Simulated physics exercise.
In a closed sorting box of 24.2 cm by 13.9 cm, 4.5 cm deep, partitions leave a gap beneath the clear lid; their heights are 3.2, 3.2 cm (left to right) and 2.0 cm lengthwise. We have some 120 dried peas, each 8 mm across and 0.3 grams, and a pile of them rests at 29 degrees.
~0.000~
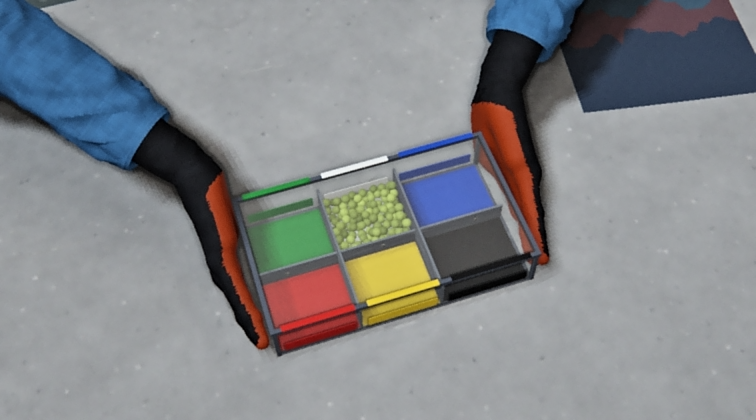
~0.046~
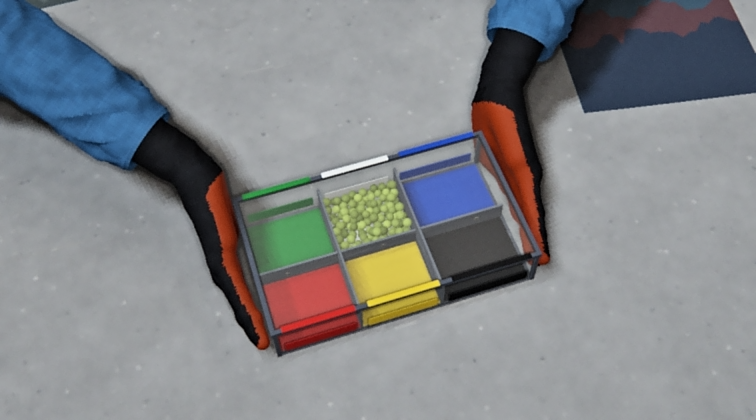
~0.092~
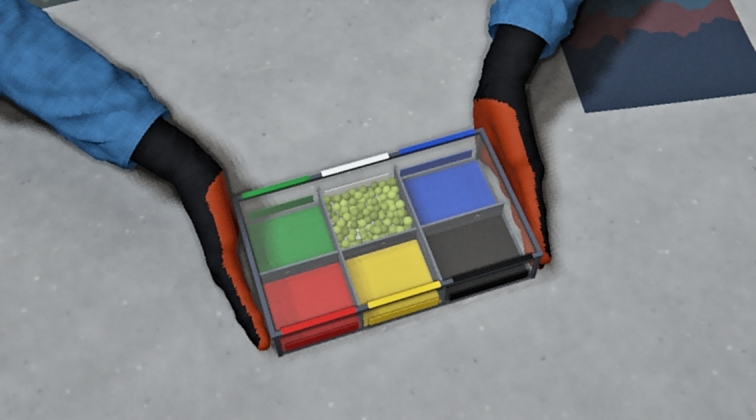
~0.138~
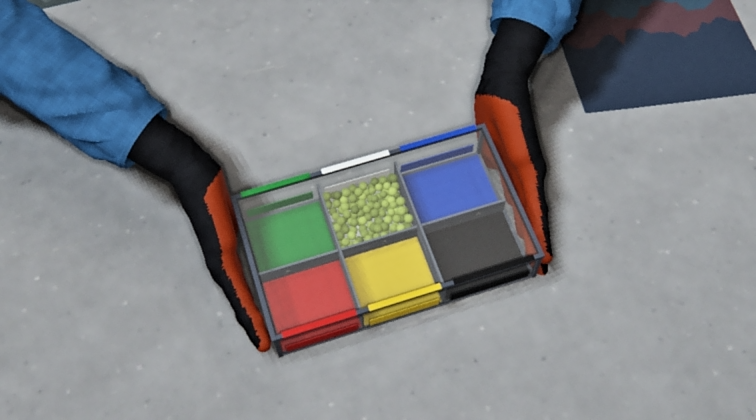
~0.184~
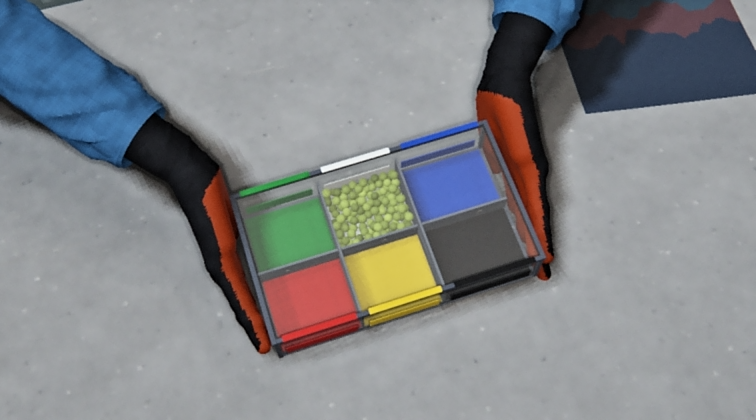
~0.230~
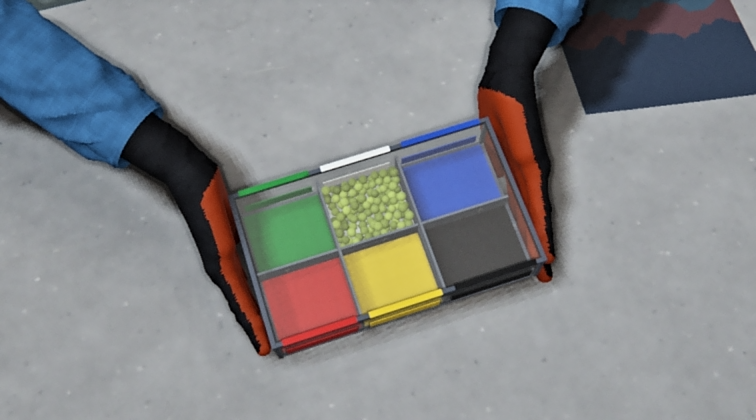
A pale grey, speckled surface is seen from above at an angle by a still camera, with a dark blue and reddish patterned patch at upper right. Two hands in black and orange gloves and blue sleeves hold a clear-lidded box with green, white, and blue compartments behind red, yellow, and black ones, green peas filling the white one. The hands slowly tilt the box slightly, its left front corner lowest, while the peas stay heaped there.
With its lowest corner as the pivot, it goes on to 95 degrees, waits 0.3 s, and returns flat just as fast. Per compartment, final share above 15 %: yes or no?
Red compartment yes; blue compartment no; green compartment no; yellow compartment yes; white compartment no; black compartment no.
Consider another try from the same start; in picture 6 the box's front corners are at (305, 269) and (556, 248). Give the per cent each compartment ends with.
In per cent, the final split is red 0, blue 20, green 0, yellow 0, white 70, black 10.
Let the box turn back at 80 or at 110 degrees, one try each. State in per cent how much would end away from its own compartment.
First try: Around 50 %; second try: Around 100 %.
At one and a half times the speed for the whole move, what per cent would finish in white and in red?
The white compartment gets 5 % while the red one gets 35 %.
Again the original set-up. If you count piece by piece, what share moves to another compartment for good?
My estimate is some 95 per cent.
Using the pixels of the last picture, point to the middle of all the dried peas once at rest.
Est. centre at rest: (370, 311) px.
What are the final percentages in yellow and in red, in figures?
The yellow one gets 60 per cent and the red one 35 per cent.
After 1.51 s, tilt 95 degrees; red 20 %, yellow 60 %, white 20 %.
After 2.37 s, tilt 49 degrees; red 35 %, yellow 60 %, white 5 %.
After 3.23 s, tilt 0 degrees; red 35 %, yellow 60 %, white 5 %.
At rest (3.7 s), red 35 %, blue 0 %, green 0 %, yellow 60 %, white 5 %, black 0 %.
